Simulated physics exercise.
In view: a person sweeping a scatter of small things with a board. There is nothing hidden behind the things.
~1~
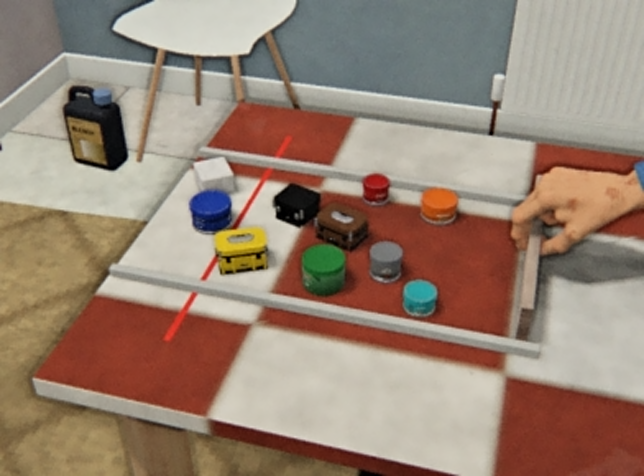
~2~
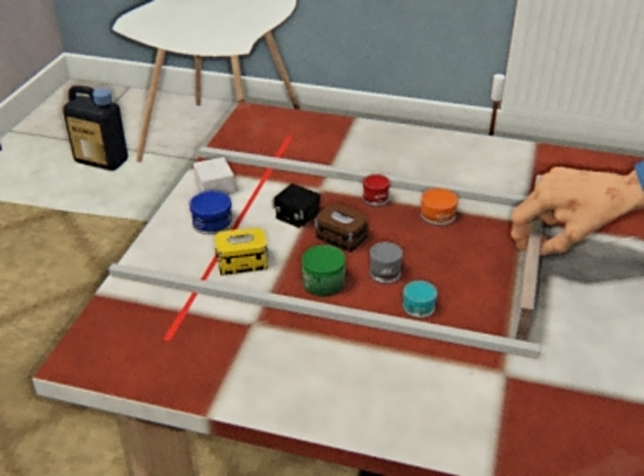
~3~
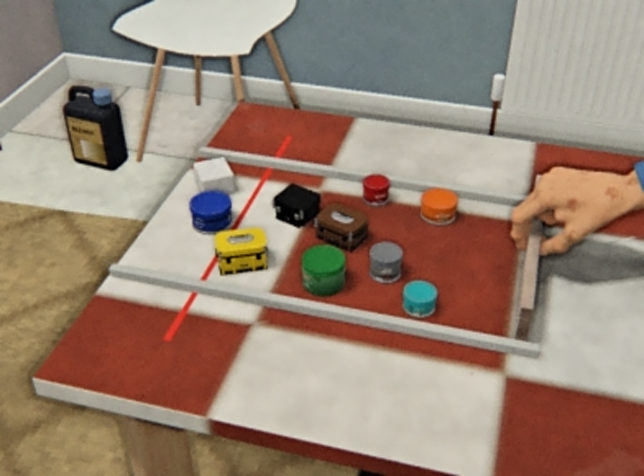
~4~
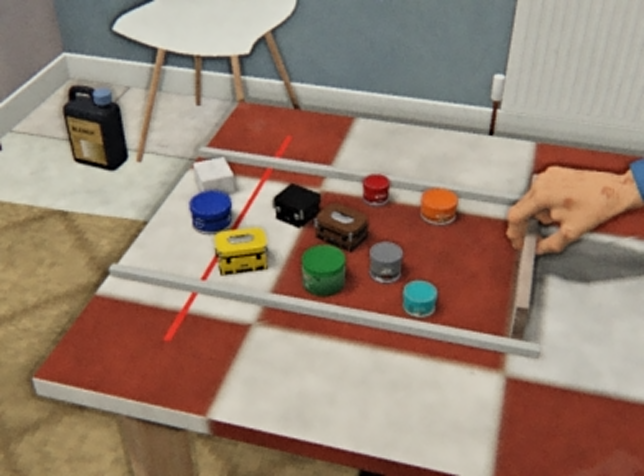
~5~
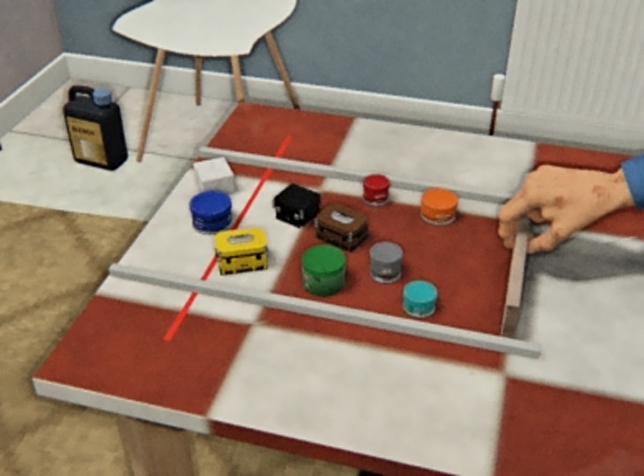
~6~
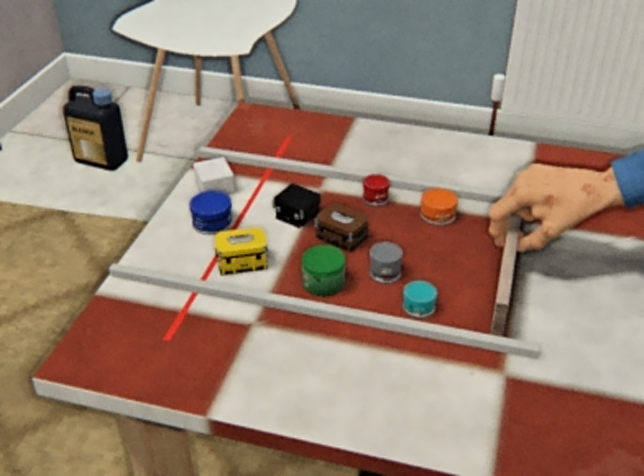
A hand slides a board slightly left along the table toward scattered colourful tins and cases.
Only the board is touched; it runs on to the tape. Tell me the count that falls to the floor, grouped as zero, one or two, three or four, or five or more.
The count is zero.
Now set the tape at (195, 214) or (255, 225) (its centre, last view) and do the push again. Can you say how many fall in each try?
In the first try the count is 4, and in the second it is 0.
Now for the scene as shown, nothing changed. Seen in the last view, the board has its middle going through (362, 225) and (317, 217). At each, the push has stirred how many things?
First position 6; second position 8.
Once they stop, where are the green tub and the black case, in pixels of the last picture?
Final positions - green tub around (177, 242), black case around (210, 190).
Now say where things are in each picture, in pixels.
White block (214, 178); blue tin (211, 212); yellow case (242, 251); board (532, 253); tape (238, 222), in the first picture.
Blue tin (211, 212); red tin (376, 190), in the second picture.
Yellow case (242, 251); orange pot (439, 206), in the third picture.
White block (214, 178); black case (297, 206), in the fourth picture.
Blue tin (211, 212); brown case (342, 227), in the fifth picture.
White block (214, 178); blue tin (211, 212); yellow case (242, 251); board (510, 249); tape (238, 222), in the sixth picture.
Soon after, none off yet; white block at rest near (214, 178); blue tin at rest near (211, 212); yellow case at rest near (242, 251).
At rest, the number that fall off is zero.
